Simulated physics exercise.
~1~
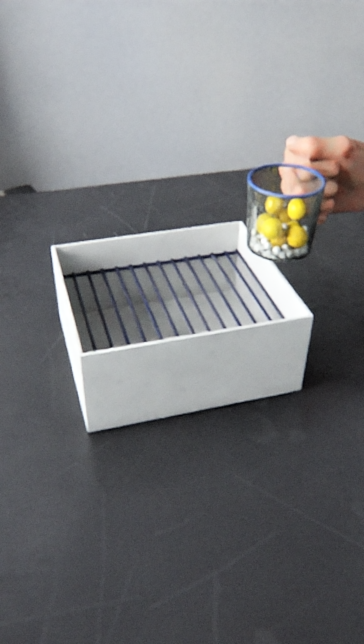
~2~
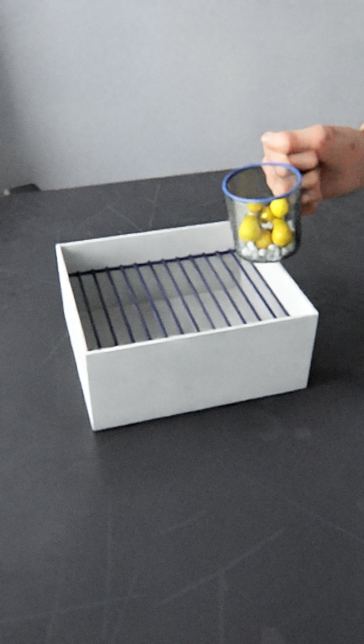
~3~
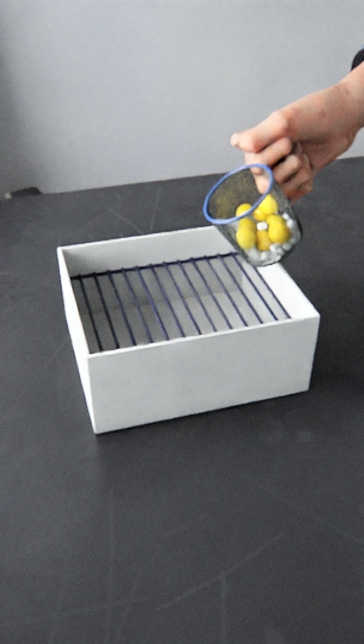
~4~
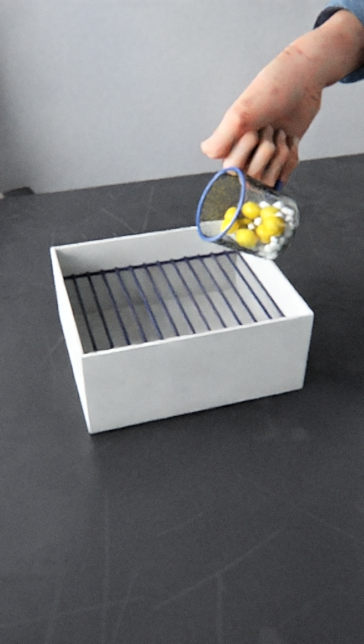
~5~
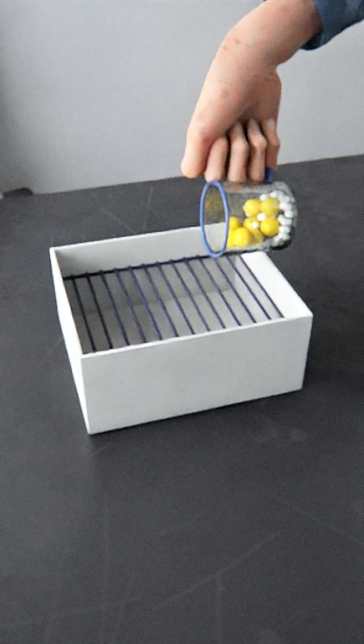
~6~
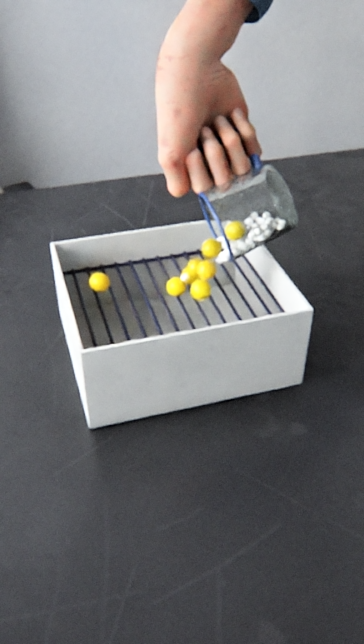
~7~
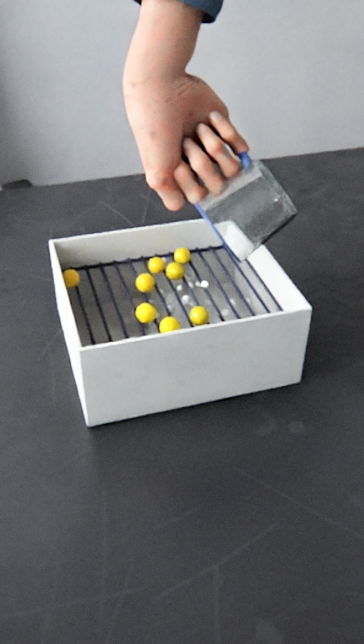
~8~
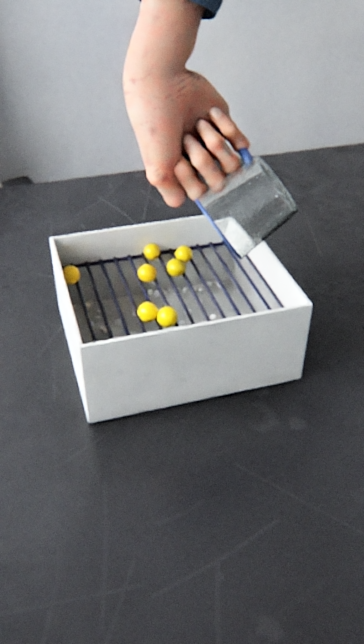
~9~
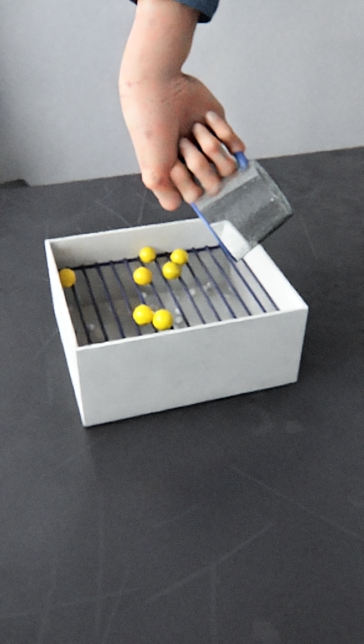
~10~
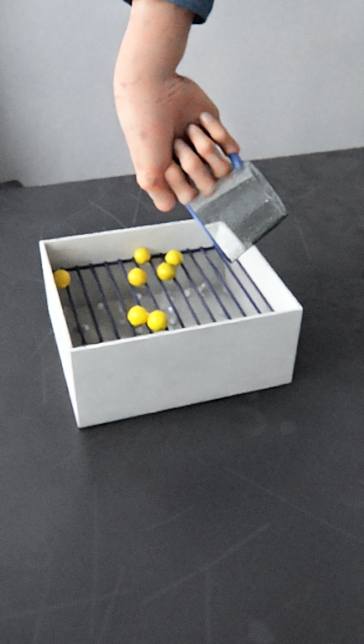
A hand tipping a clear cup over a white box, yellow balls settling on the wires while white bits drop through.
